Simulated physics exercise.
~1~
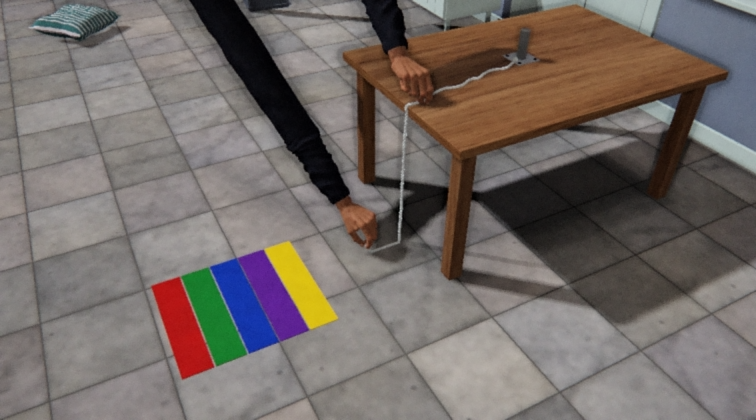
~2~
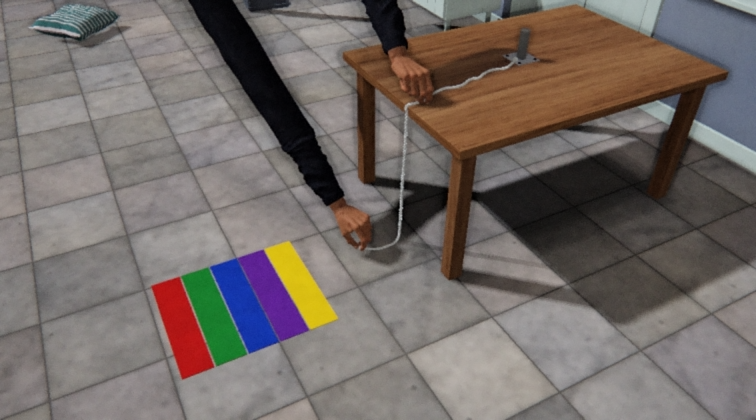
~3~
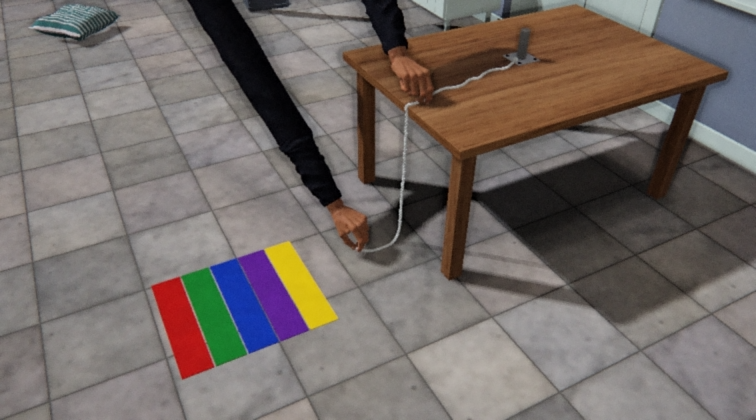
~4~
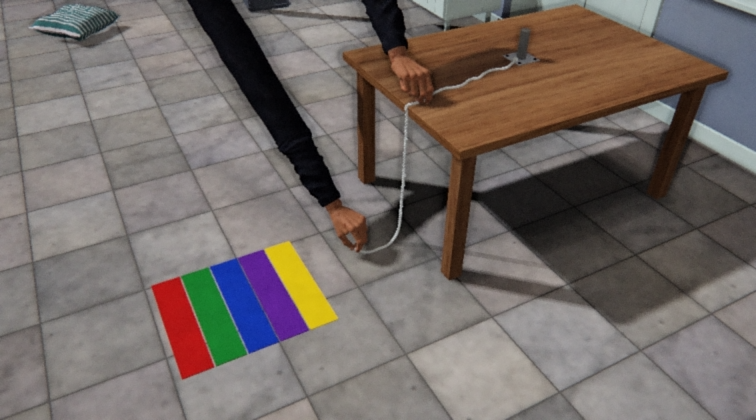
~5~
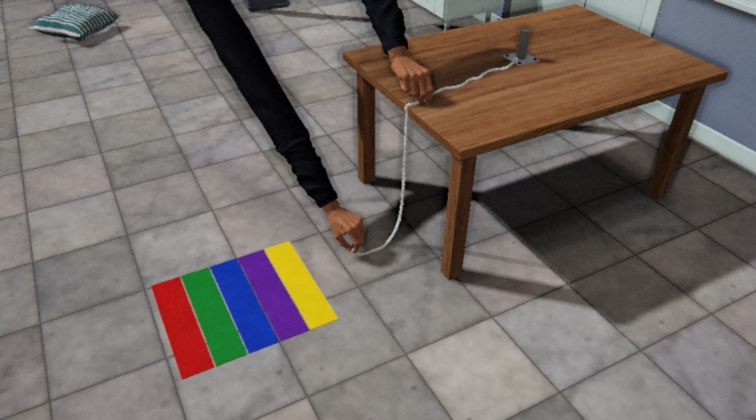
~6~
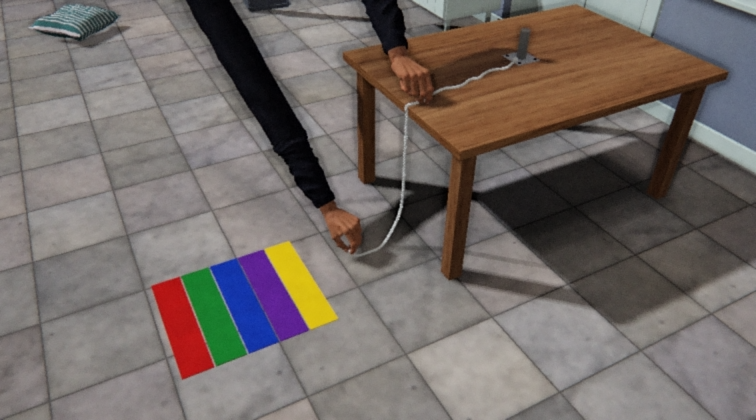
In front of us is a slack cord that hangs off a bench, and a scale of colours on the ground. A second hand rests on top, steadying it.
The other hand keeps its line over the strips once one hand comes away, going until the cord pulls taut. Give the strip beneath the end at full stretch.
Purple strip.
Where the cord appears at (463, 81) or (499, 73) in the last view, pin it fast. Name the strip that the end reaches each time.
First try purple, second try purple.
Soon after, end near (309, 265); over yellow.
After that, end near (281, 274); over purple.
At the stop, end near (265, 280); over purple. It gets as far as the purple strip.
